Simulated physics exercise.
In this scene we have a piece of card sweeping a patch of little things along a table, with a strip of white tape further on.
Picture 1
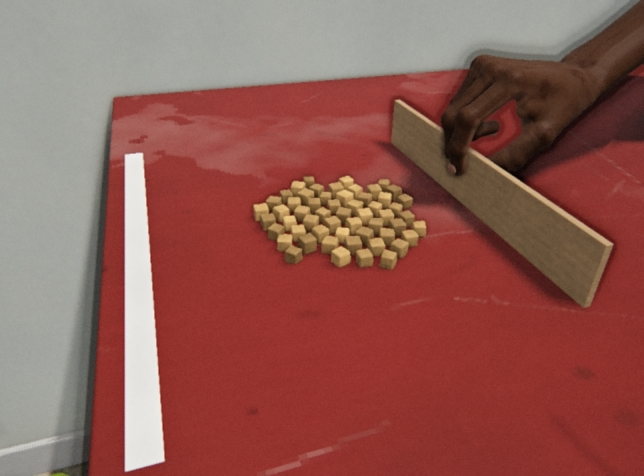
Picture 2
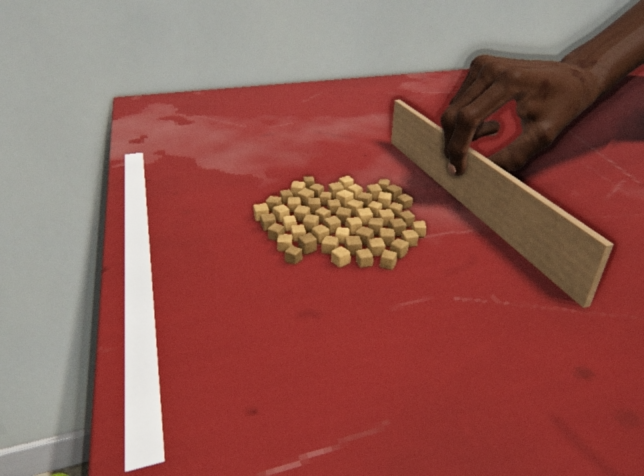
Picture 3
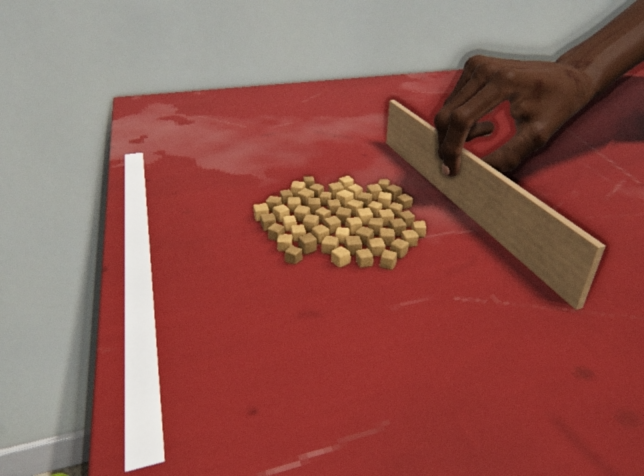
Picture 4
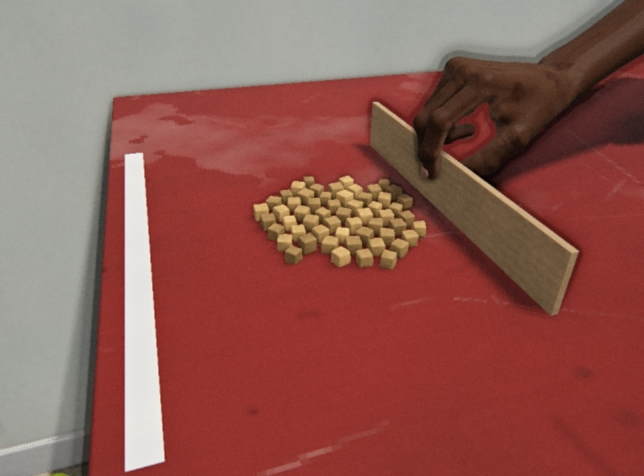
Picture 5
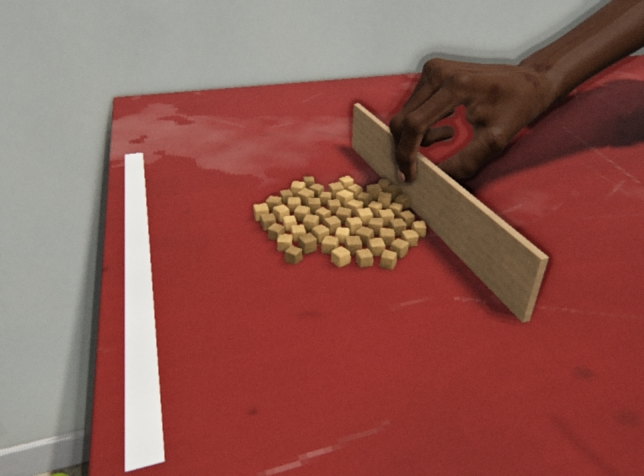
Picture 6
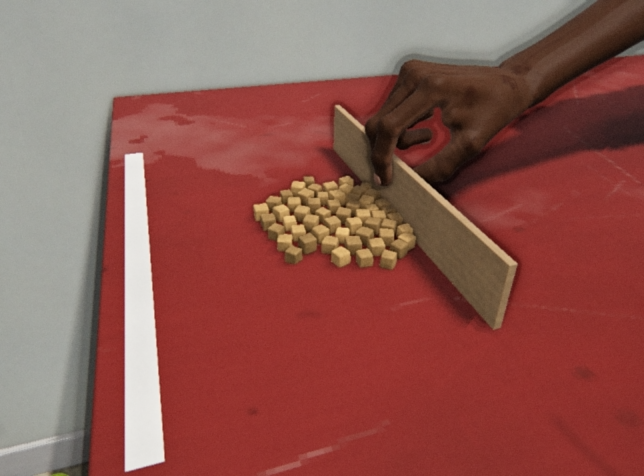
A hand slides a wooden board left across a red table into small wooden cubes.
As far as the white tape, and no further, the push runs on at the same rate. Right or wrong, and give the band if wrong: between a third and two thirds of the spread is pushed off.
Wrong, over two thirds is pushed off.
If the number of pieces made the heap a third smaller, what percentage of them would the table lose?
I'd put it at around 70 per cent.
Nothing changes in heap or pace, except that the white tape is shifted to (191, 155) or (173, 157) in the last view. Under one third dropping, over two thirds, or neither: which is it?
First try: Below one third; second try: Below one third.
Soon after the last picture, piece of card still moving, near (261, 179); heap all on the table, its front near (177, 244).
A little later, piece of card stopped at the white tape; heap about two thirds over the edge.
Later still, piece of card stopped at the white tape; heap most over the edge.
At rest, piece of card stopped at the white tape; heap most over the edge.
